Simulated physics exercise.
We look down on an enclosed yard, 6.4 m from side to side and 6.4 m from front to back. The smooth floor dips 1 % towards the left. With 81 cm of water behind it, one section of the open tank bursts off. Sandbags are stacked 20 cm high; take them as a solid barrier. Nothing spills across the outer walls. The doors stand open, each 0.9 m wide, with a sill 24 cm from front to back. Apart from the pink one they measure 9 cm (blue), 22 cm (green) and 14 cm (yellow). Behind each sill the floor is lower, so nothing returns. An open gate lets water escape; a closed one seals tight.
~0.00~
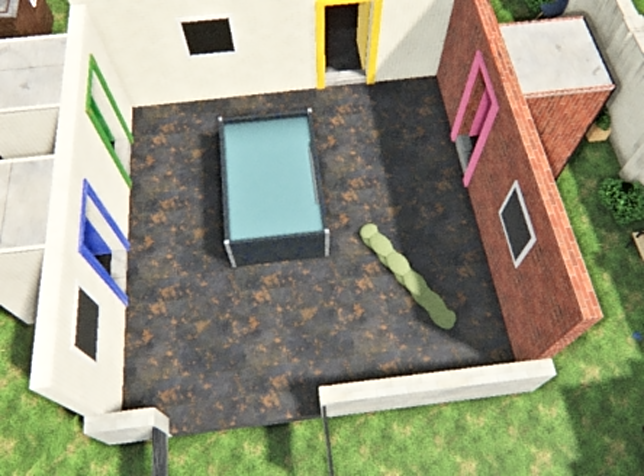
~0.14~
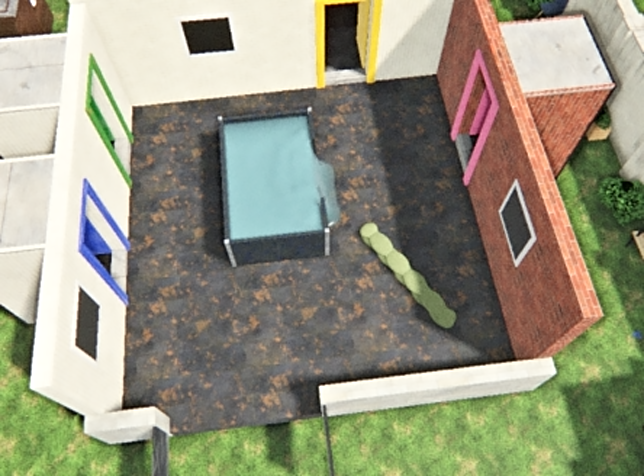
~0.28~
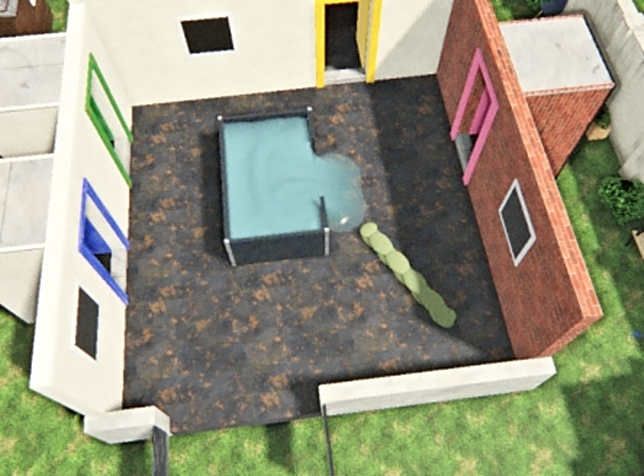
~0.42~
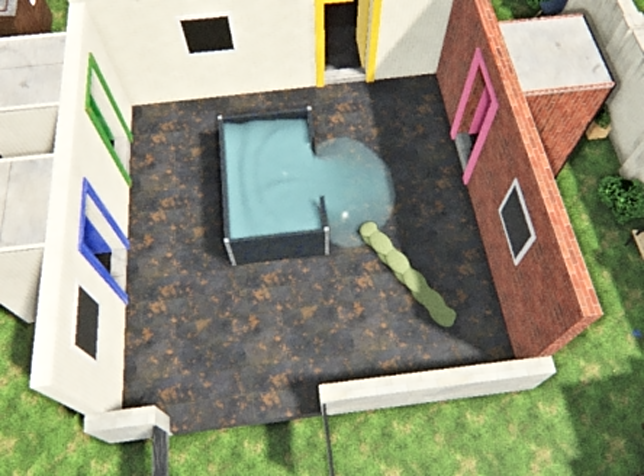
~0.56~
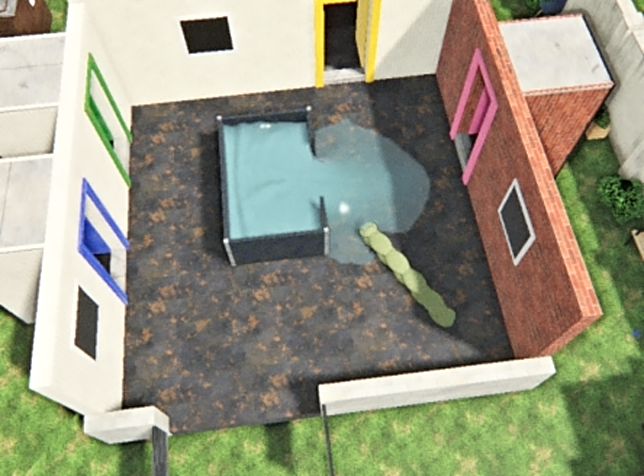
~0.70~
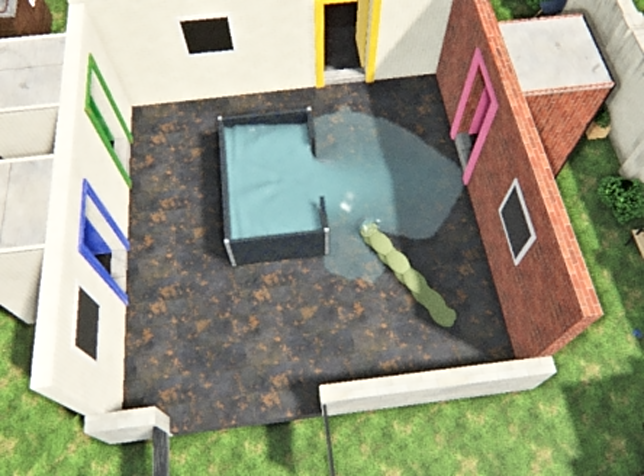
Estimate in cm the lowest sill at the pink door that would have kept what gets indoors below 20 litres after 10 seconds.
It would have to be roughly 33 cm high.
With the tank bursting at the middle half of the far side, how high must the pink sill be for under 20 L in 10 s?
About 7.5 cm.
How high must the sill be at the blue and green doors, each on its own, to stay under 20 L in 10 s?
Roughly 9.5 cm at blue and 12.5 cm at green.
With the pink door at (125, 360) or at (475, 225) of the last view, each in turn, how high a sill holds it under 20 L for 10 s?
Roughly 8.5 and 30 cm.
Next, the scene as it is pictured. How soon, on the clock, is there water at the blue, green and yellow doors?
Arrival: Blue 6.0 s, green 4.5 s, yellow 1.1 s.
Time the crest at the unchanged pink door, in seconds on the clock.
At about 1.4 s.
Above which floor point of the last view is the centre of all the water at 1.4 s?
At about (321, 192).
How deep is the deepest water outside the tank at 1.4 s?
About 44 cm.
After 1.4 s water covers 30 % of the floor, deepest (44 cm) near (467, 201); 40 cm at the pink door, 51 litres in over its 20 cm sill.
After 3.0 s water covers 40 % of the floor, deepest (30 cm) near (490, 363); 23 cm at the pink door, 146 litres in over its 20 cm sill.
After 10.0 s water covers 95 % of the floor, deepest (14 cm) near (123, 423); 7 cm at the pink door, 151 litres in over its 20 cm sill.
At the pink door as built, the water arrived by 0.8 s and peaked near 40 cm at 1.4 s.
With a sill of 30 cm, 37 litres would have come in within the 10 s; with 41 cm, 0 litres. So under 20 litres takes about 33 cm.
